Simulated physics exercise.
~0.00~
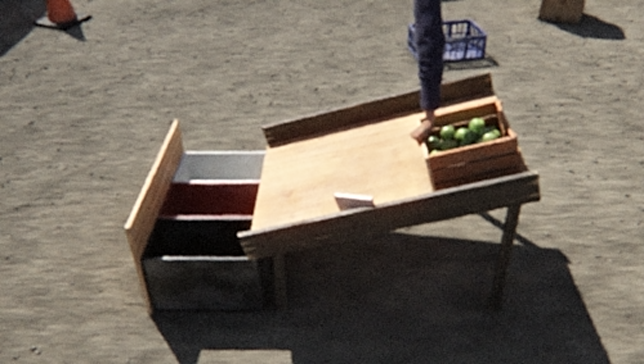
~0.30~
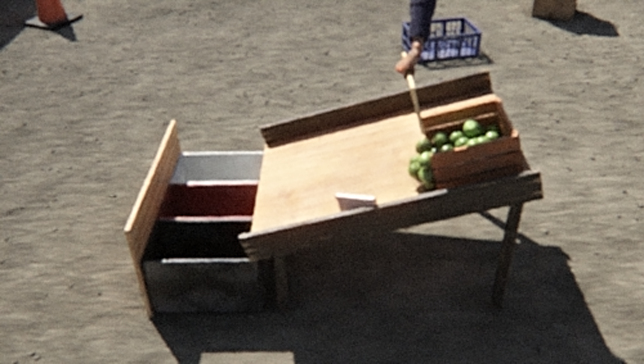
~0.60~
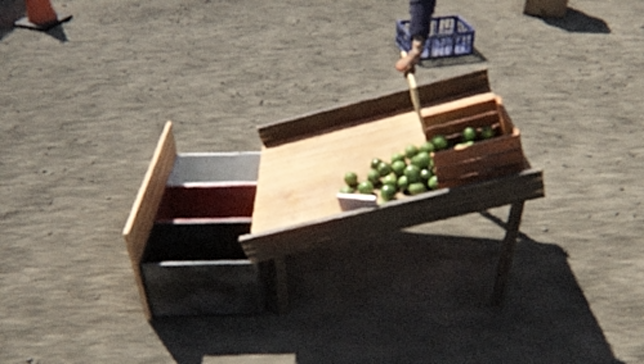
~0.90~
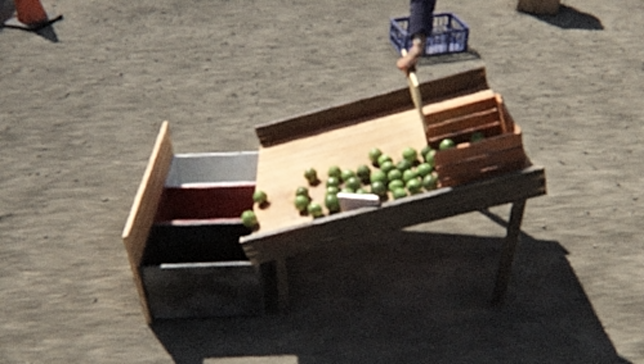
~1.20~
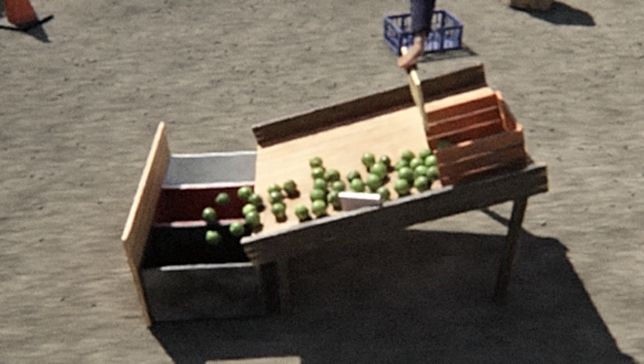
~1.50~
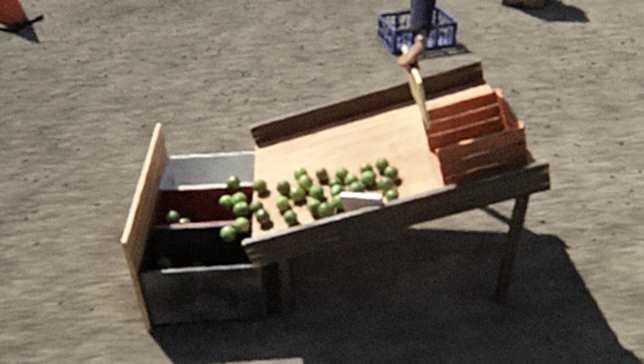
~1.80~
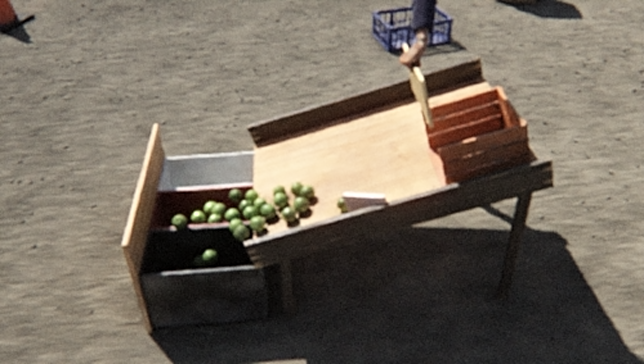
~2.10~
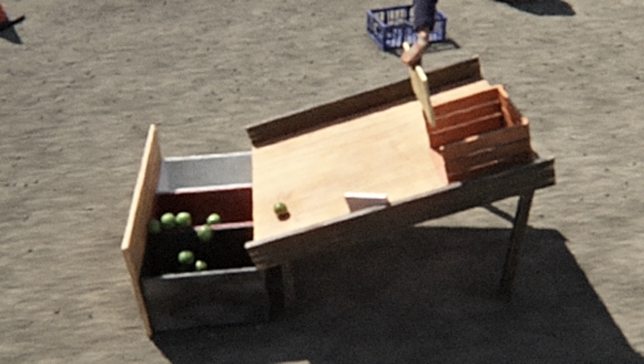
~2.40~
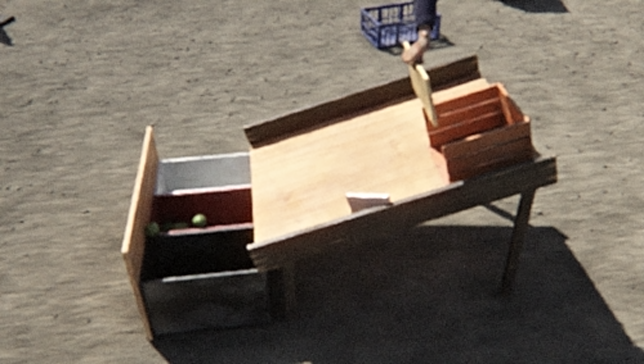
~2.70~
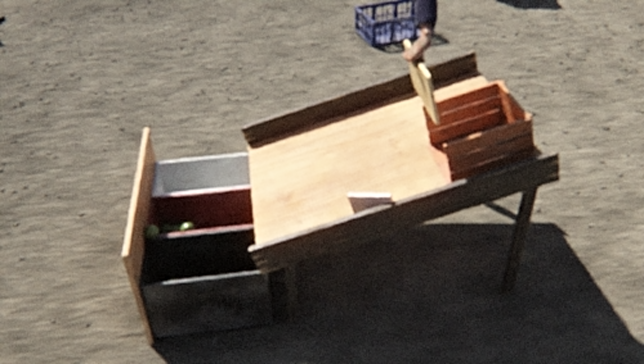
On sandy ground, a hand lifting a gate sends green apples rolling left down a sloping table into red and black tubs.
